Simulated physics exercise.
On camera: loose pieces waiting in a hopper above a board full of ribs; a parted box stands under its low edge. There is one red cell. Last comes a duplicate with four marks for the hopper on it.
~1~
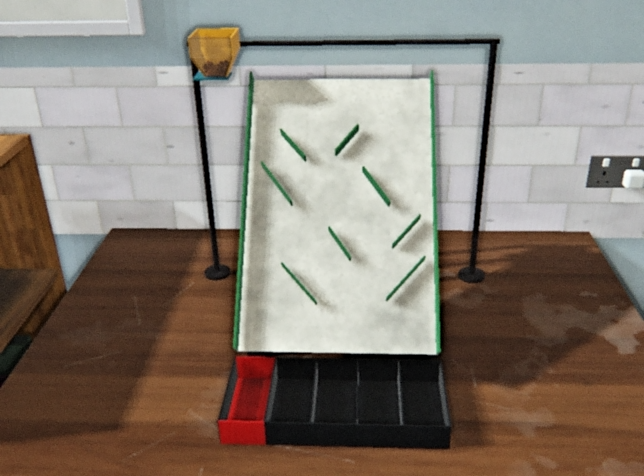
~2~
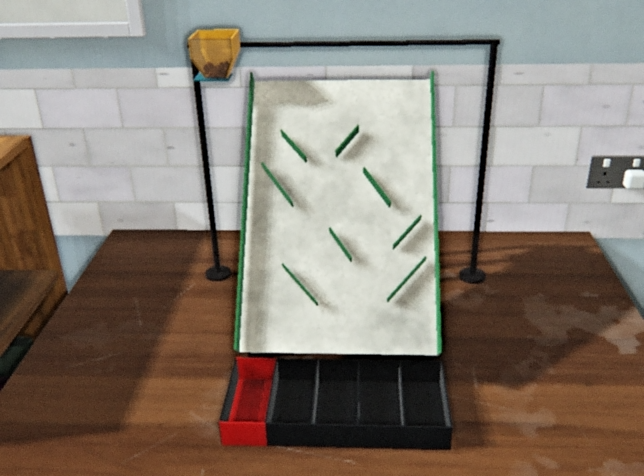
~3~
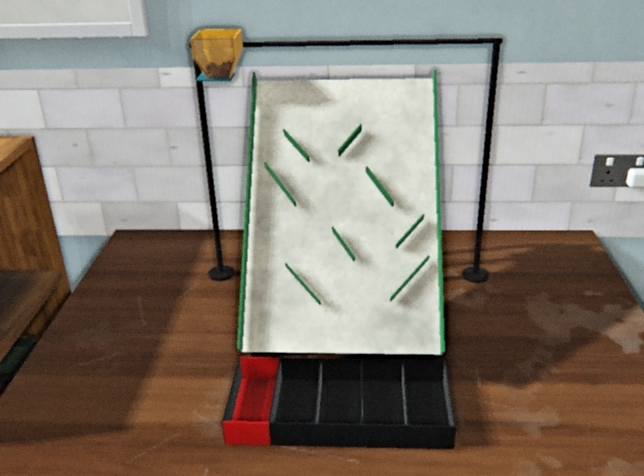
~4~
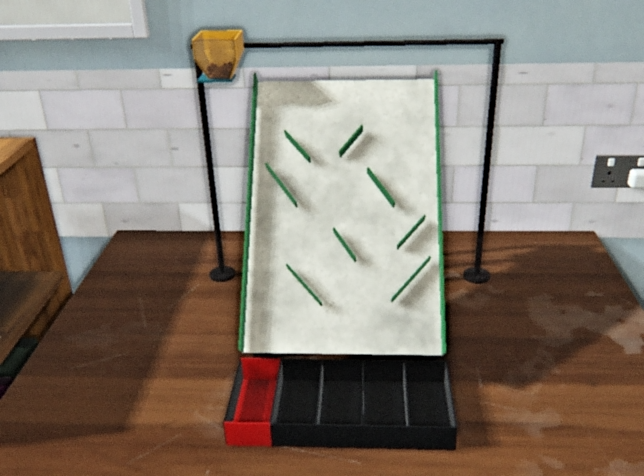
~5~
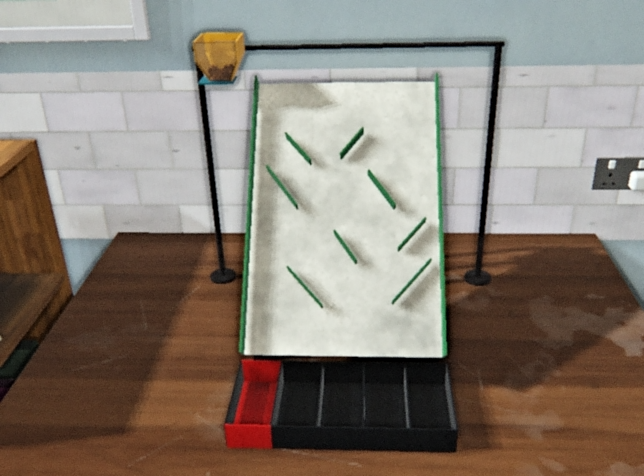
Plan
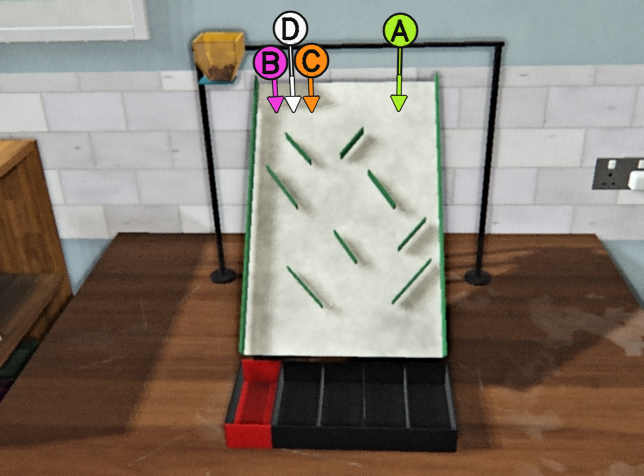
The video shows a small yellow hopper holding brown pieces above the upper left of a tilted white board with green ribs, above a black divided box with one red cell at left; only the view shifts very slightly.
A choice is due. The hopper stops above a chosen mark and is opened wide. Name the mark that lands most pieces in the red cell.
Mark B.
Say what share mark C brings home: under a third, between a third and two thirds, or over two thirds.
Mark C gives under a third.
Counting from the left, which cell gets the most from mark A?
The third from the left.
On the marked copy, mark A meets the board at (398, 105); mark B meets the board at (276, 106); mark C meets the board at (311, 106); mark D meets the board at (293, 106).
With A, a stray few in the red cell, nearly all in other cells.
With B, about a third in the red cell, about half in other cells, a small part outside the box.
With C, a stray few in the red cell, nearly all in other cells.
With D, about a quarter in the red cell, most in other cells.
